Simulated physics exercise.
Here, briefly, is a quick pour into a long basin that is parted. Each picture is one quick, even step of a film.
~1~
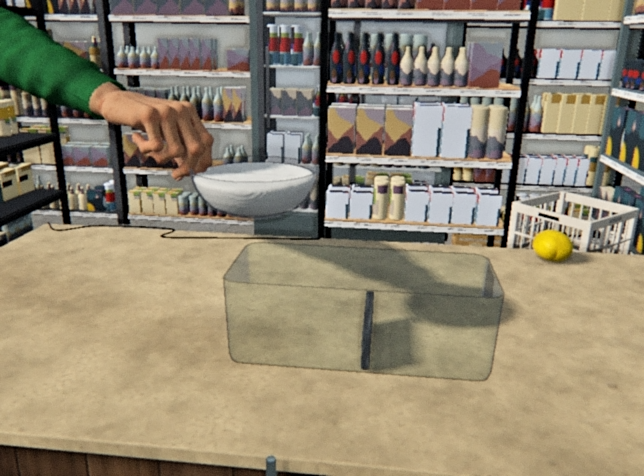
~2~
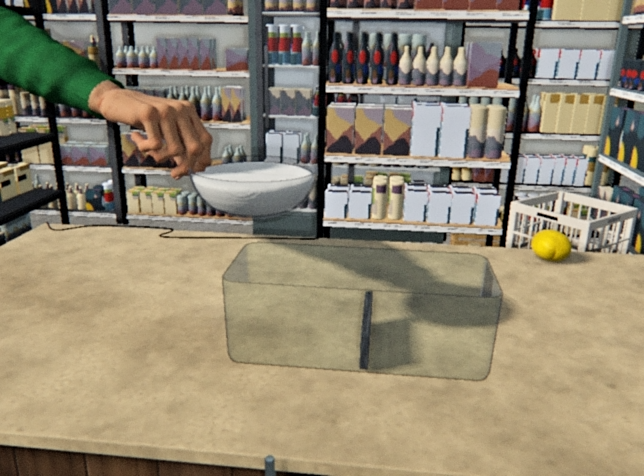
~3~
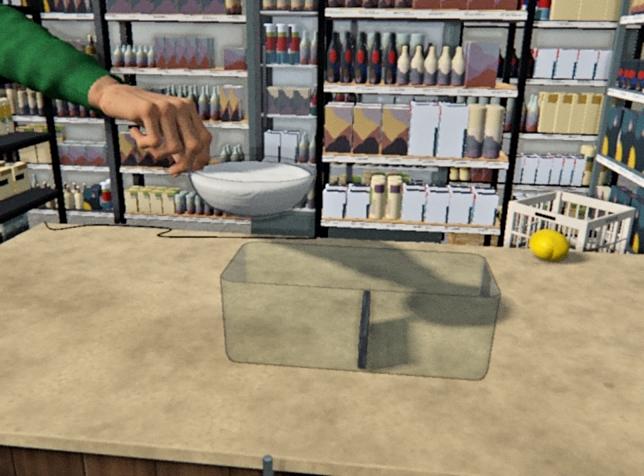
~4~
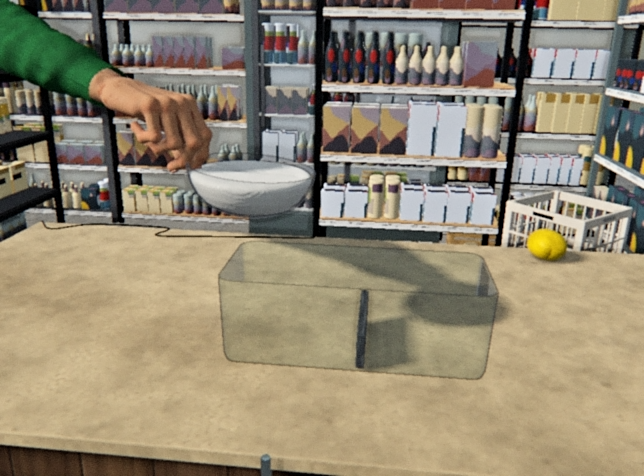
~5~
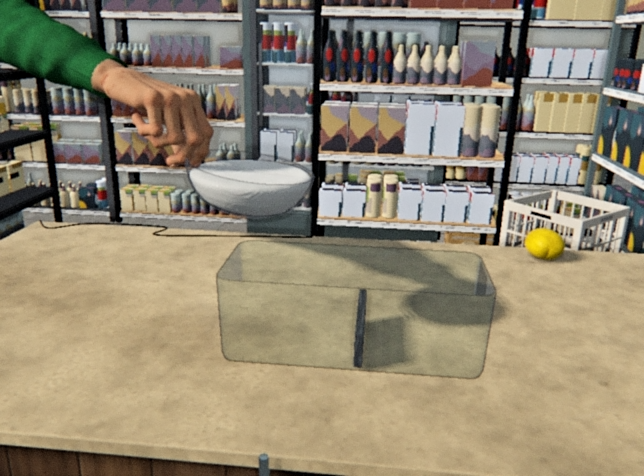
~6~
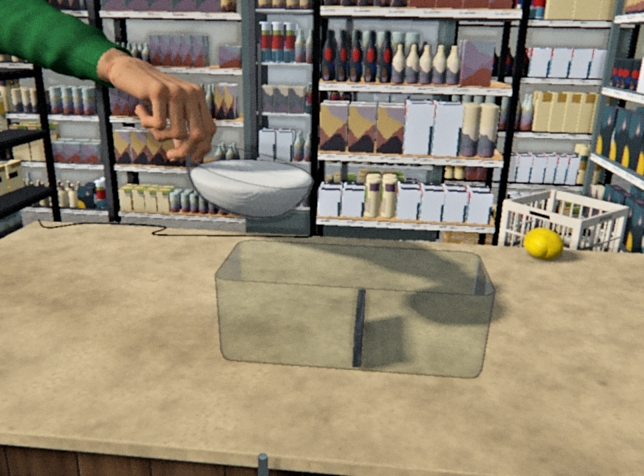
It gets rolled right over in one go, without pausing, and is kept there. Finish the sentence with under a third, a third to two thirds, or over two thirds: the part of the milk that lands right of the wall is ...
It is under a third.
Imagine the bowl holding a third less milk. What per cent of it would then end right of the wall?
Some 5 parts in a hundred.
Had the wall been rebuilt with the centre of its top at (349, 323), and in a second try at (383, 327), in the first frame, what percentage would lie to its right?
About 60 % and 15 %.
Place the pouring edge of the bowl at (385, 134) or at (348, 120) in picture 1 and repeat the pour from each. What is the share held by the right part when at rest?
It comes to 95 % the first time and 75 % the second.
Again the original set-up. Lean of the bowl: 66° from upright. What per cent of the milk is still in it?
25 in a hundred.
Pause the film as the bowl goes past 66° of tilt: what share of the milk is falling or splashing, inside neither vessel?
About 30 per cent.
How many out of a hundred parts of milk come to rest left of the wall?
About 75 per cent.
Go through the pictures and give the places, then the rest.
The first frame shows tilt 0°; pouring edge (318, 172); surface from (198, 172) to (316, 177); the long basin's rim runs from (236, 261) to (495, 276); the wall's top is at (368, 313).
The second frame shows tilt 1°; pouring edge (317, 172); surface from (197, 171) to (314, 177).
The third frame shows tilt 2°; pouring edge (315, 174); surface from (196, 170) to (313, 177).
The fourth frame shows tilt 5°; pouring edge (314, 176); surface from (195, 168) to (312, 178).
The fifth frame shows tilt 9°; pouring edge (313, 179); surface from (194, 167) to (312, 178).
The sixth frame shows tilt 13°; pouring edge (312, 184); surface from (195, 168) to (313, 180); 1 per cent is over the edge.
A moment on, the bowl is tipped part way and 26 per cent is still to pour, 28 is left of the wall and 15 right of it.
Next, the bowl is tipped on its side and 0 per cent is still to pour, 74 is left of the wall and 24 right of it.
Then the bowl is tipped right over and 0 per cent is still to pour, 76 is left of the wall and 24 right of it.
Later the bowl is tipped right over and 0 per cent is still to pour, 76 is left of the wall and 24 right of it.
At rest 76 per cent lies left of the wall, 24 right of it and 0 outside.
